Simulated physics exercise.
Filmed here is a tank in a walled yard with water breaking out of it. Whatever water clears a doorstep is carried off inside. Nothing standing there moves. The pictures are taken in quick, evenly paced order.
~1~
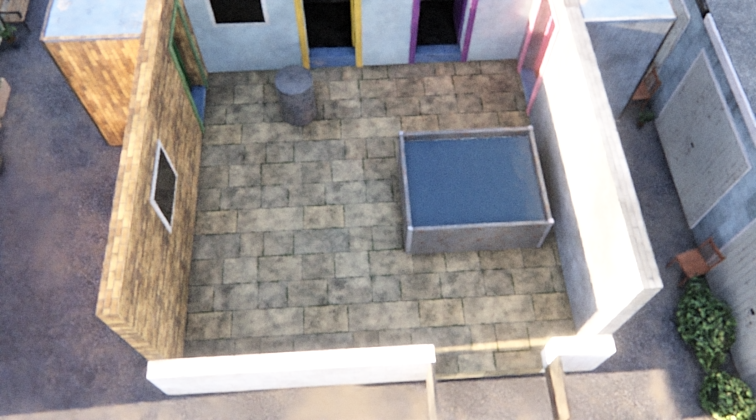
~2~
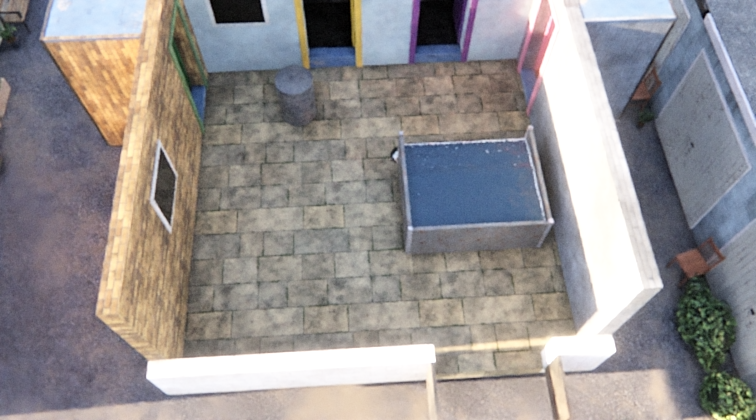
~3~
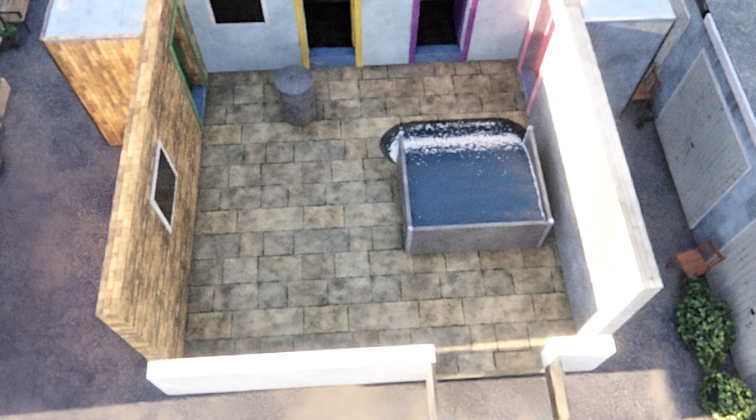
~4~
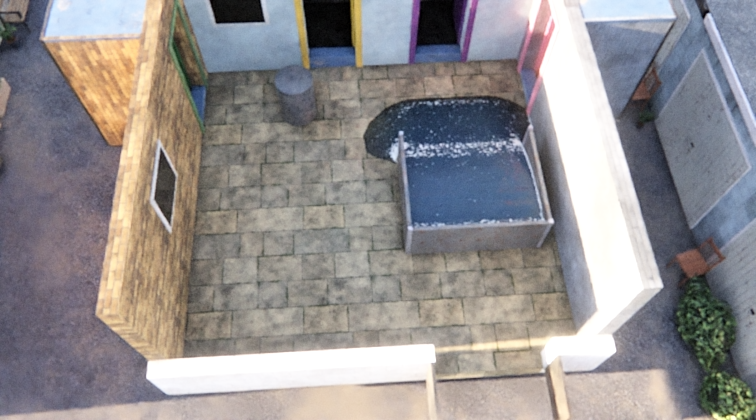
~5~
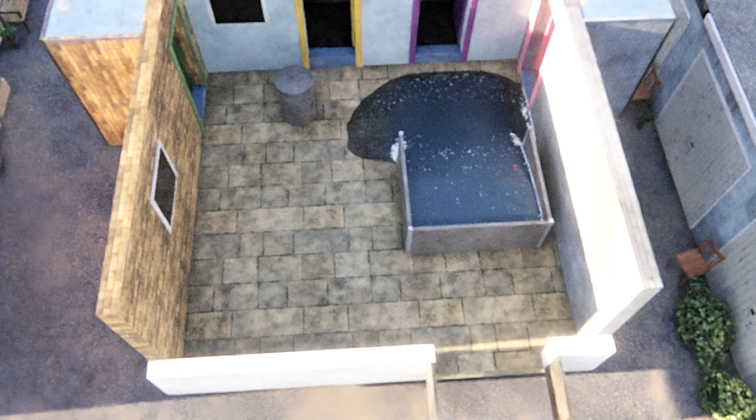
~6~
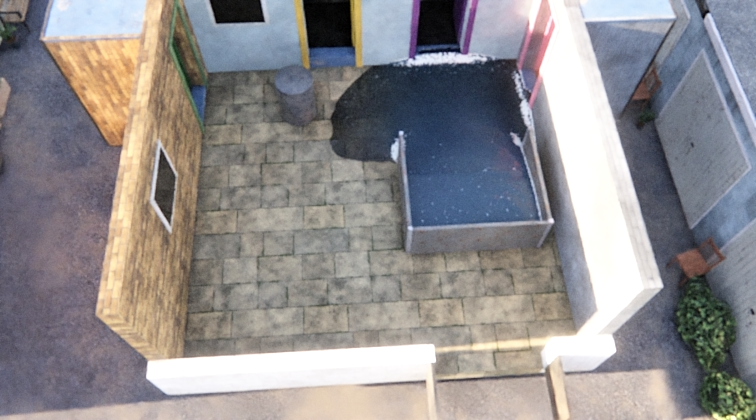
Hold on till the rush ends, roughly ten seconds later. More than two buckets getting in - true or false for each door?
Pink door: True; green door: True; yellow door: False; purple door: True.
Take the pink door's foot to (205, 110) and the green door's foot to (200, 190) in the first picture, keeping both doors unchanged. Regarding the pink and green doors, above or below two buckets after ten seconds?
As I see it, the pink door crosses the limit, and the green door remains below the limit.
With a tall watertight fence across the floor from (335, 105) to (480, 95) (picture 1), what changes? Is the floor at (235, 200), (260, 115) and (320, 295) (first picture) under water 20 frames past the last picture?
Results in order: Swamped / swamped / bone-dry.
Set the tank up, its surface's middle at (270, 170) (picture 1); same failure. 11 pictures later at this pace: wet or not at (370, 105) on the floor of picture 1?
Spot check: Inundated.
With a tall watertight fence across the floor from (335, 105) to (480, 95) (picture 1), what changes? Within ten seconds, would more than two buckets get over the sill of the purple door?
Reading for purple: It gets too little.
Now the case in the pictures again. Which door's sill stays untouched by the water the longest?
That is the green door.
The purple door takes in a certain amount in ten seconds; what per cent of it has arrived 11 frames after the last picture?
Estimate: Some 85 per cent.
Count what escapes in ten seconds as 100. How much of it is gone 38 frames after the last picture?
About 90 per cent.
A moment on, water covers 30 % of the floor; the pink door under two buckets in, the green door not reached, the yellow door wet at the sill, nothing in, the purple door far over two buckets in.
Next, water covers 35 % of the floor; the pink door over two buckets in, the green door wet at the sill, nothing in, the yellow door wet at the sill, nothing in, the purple door far over two buckets in.
Then, water covers 50 % of the floor; the pink door far over two buckets in, the green door over two buckets in, the yellow door wet at the sill, nothing in, the purple door far over two buckets in.
Later, water covers 75 % of the floor; the pink door far over two buckets in, the green door far over two buckets in, the yellow door wet at the sill, nothing in, the purple door far over two buckets in.
In the end, water covers 95 % of the floor; the pink door far over two buckets in, the green door far over two buckets in, the yellow door wet at the sill, nothing in, the purple door far over two buckets in.
